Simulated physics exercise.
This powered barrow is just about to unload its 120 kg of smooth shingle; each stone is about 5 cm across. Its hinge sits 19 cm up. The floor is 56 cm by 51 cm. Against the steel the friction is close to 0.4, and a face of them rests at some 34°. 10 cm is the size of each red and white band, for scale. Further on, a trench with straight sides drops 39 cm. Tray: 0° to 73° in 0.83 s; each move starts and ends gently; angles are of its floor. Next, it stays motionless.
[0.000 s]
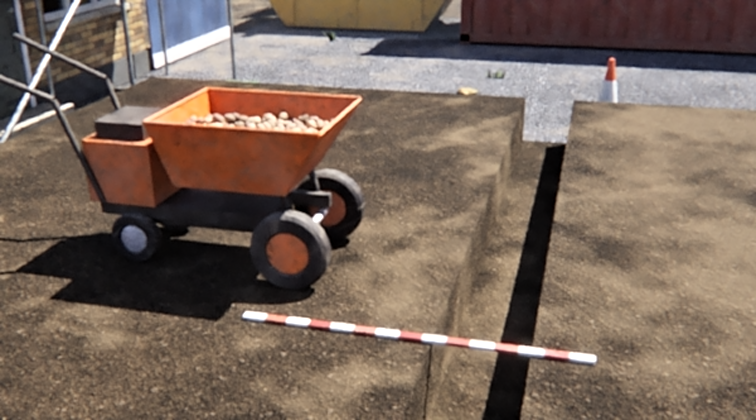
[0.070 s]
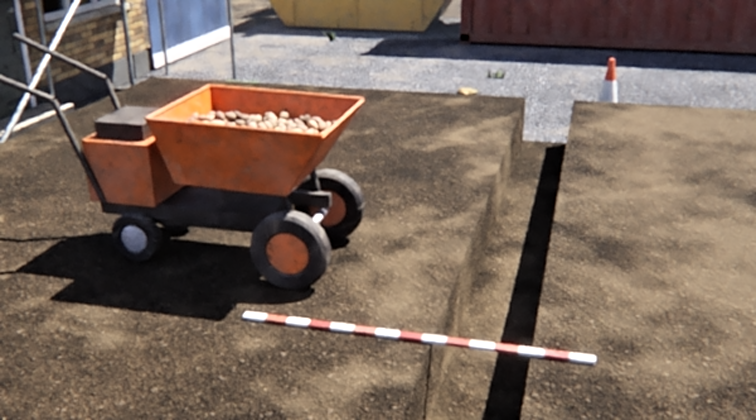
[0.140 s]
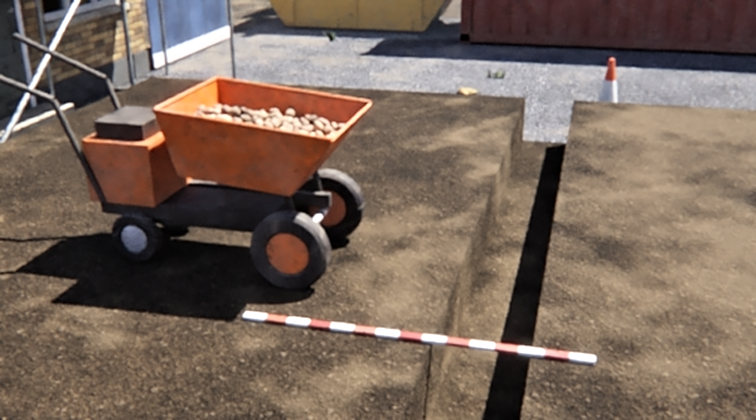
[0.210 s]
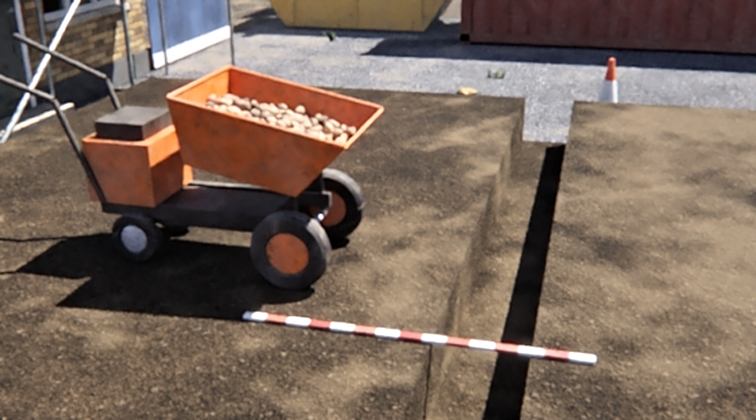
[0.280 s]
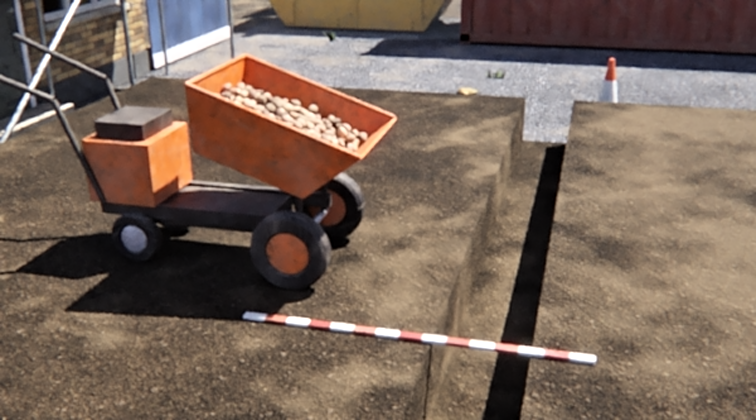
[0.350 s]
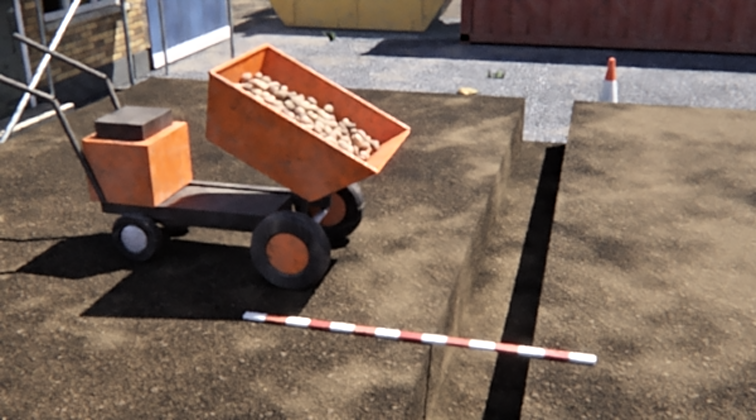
At first, an orange powered barrow loaded with smooth, pale stones stands with its tray level, near a narrow trench and a red-and-white striped pole on the dirt. Then the tray's left end lifts, slowly and then more steeply, until it slopes down to the right with stones still inside.
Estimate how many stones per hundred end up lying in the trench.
97 %.
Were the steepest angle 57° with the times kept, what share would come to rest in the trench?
Some 45 in a hundred, I'd say.
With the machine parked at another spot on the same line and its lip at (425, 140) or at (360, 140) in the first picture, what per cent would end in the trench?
I'd expect close to 25 per cent at the first and 85 per cent at the second.
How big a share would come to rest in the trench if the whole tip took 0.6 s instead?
Expected share: Around 95%.
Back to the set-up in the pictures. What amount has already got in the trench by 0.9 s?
By then, around 30 percent.
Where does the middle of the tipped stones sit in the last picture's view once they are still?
I'd put it close to (497, 338).
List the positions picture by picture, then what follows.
In the first picture, lip at (319, 135), floor tilted 0°, highest stones at (273, 122).
In the second picture, the tray is at 1°, its lip at (323, 136); the top of the load is at (244, 120); the stones move at 0.3 m/s on average.
In the third picture, the tray is at 6°, its lip at (332, 140); the top of the load is at (225, 113); the stones move at 0.7 m/s on average.
In the fourth picture, lip at (345, 147), floor tilted 12°, highest stones at (229, 103); the stones move at 0.9 m/s on average.
In the fifth picture, lip at (360, 158), floor tilted 19°, highest stones at (238, 93); the stones move at 1.1 m/s on average.
In the sixth picture, lip at (376, 172), floor tilted 28°, highest stones at (253, 84); the stones move at 1.2 m/s on average.
After 0.6 s the floor is at 61°; 100 % in the tray; the foremost stones are at (413, 218).
After 0.9 s the floor is at 73°; 64 % in the tray, 5 % short of the trench, 31 % in the trench; the foremost stones are at (517, 348).
After 1.3 s the floor is at 73°; 23 % in the tray, 6 % short of the trench, 71 % in the trench; the foremost stones are at (549, 314).
After 3.2 s the floor is at 73°; 0 % in the tray, 3 % short of the trench, 97 % in the trench; the foremost stones are at (574, 332).
